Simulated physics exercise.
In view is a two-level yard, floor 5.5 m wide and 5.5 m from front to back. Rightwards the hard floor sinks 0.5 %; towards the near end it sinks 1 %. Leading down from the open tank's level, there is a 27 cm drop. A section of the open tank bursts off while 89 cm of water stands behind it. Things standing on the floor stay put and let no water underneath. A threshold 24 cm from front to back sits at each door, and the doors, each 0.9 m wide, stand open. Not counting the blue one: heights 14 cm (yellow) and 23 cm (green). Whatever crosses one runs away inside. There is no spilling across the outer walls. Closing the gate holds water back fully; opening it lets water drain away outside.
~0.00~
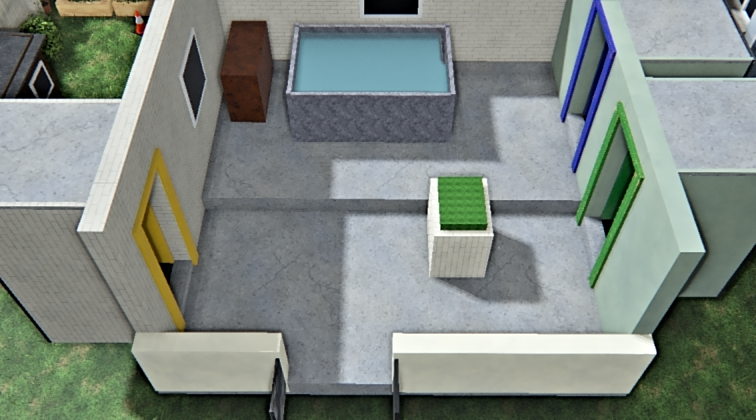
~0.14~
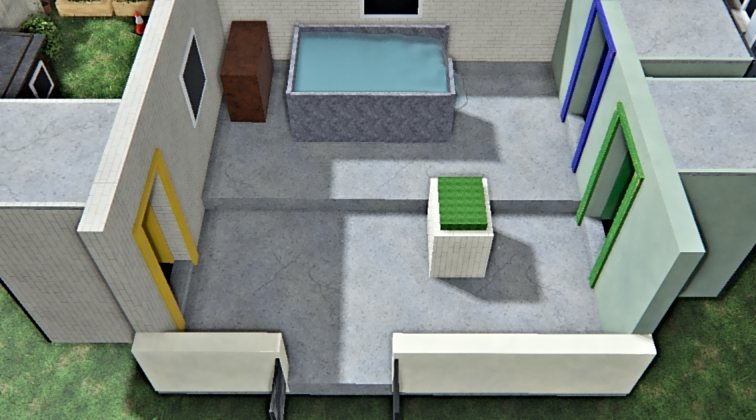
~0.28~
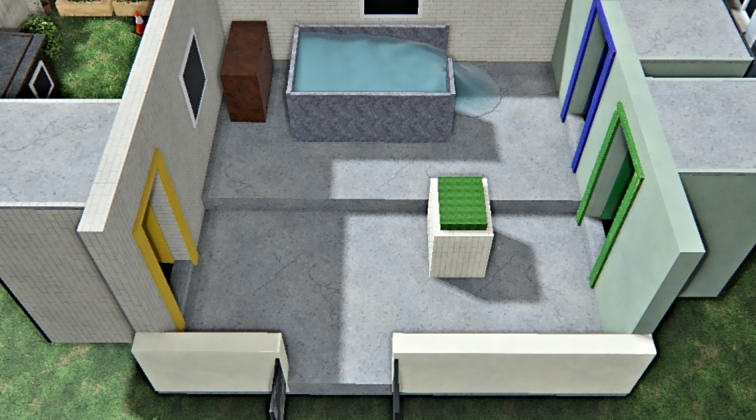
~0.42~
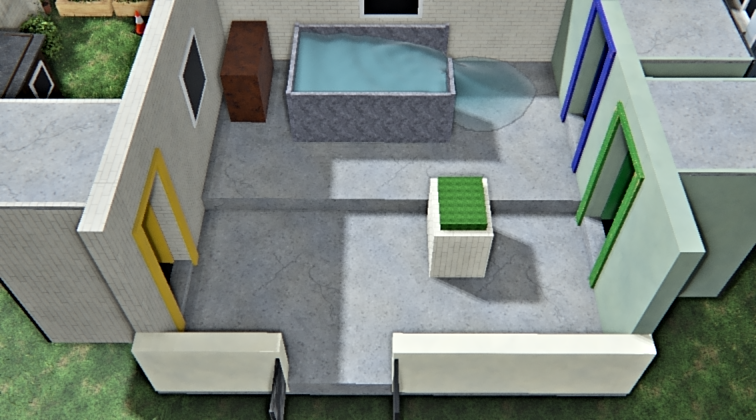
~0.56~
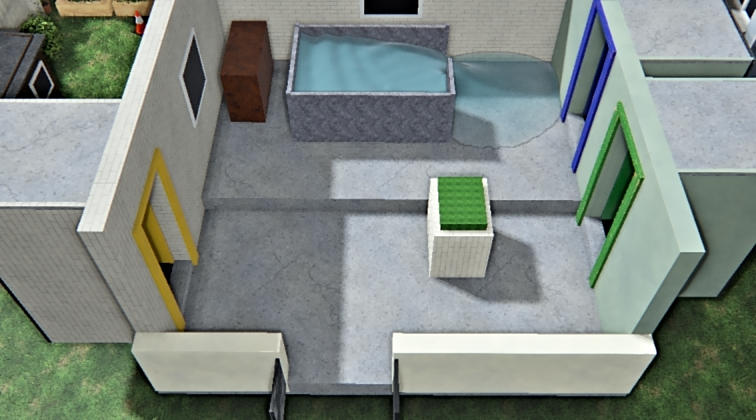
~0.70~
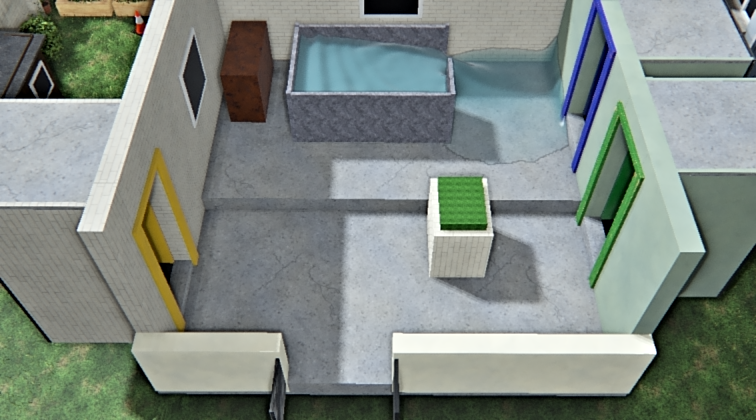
Water in a raised stone tank at the back of a walled yard starts slipping out at its right end. It spreads over the grey floor in a widening, rounded sheet, reaching the right wall near the blue door, then creeps forward along the upper level while the lower level stays dry.
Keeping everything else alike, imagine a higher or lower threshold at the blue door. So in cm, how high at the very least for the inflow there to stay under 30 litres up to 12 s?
At least 22 cm or so.
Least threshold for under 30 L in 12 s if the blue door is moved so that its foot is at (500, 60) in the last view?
Around 32 cm would do it.
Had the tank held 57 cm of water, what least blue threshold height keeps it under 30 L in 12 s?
A step of about 12.5 cm does it.
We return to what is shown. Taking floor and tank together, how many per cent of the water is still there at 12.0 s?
Around 82 in a hundred parts remain.
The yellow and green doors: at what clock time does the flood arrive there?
Yellow door 4.5 seconds, green door 1.3 seconds.
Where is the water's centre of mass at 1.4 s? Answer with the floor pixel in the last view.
Around (420, 102).
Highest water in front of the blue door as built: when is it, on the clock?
Some 1.6 s, more or less.
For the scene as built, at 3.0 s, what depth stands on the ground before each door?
The yellow door has 0 cm, the green door 10 cm and the blue door 23 cm.
After 1.4 s water covers 20 % of the floor, deepest (69 cm) near (548, 72); 28 cm at the blue door, 2 litres in over its 21 cm threshold.
After 3.0 s water covers 45 % of the floor, deepest (44 cm) near (518, 366); 23 cm at the blue door, 29 litres in over its 21 cm threshold.
After 12.0 s water covers 85 % of the floor, deepest (20 cm) near (432, 366); 8 cm at the blue door, 35 litres in over its 21 cm threshold.
At the blue door as built, the water arrived by 0.8 s and peaked near 30 cm at 1.6 s.
With a threshold of 20 cm, 44 litres would have come in within the 12 s; with 27 cm, 9 litres. So under 30 litres takes about 22 cm.
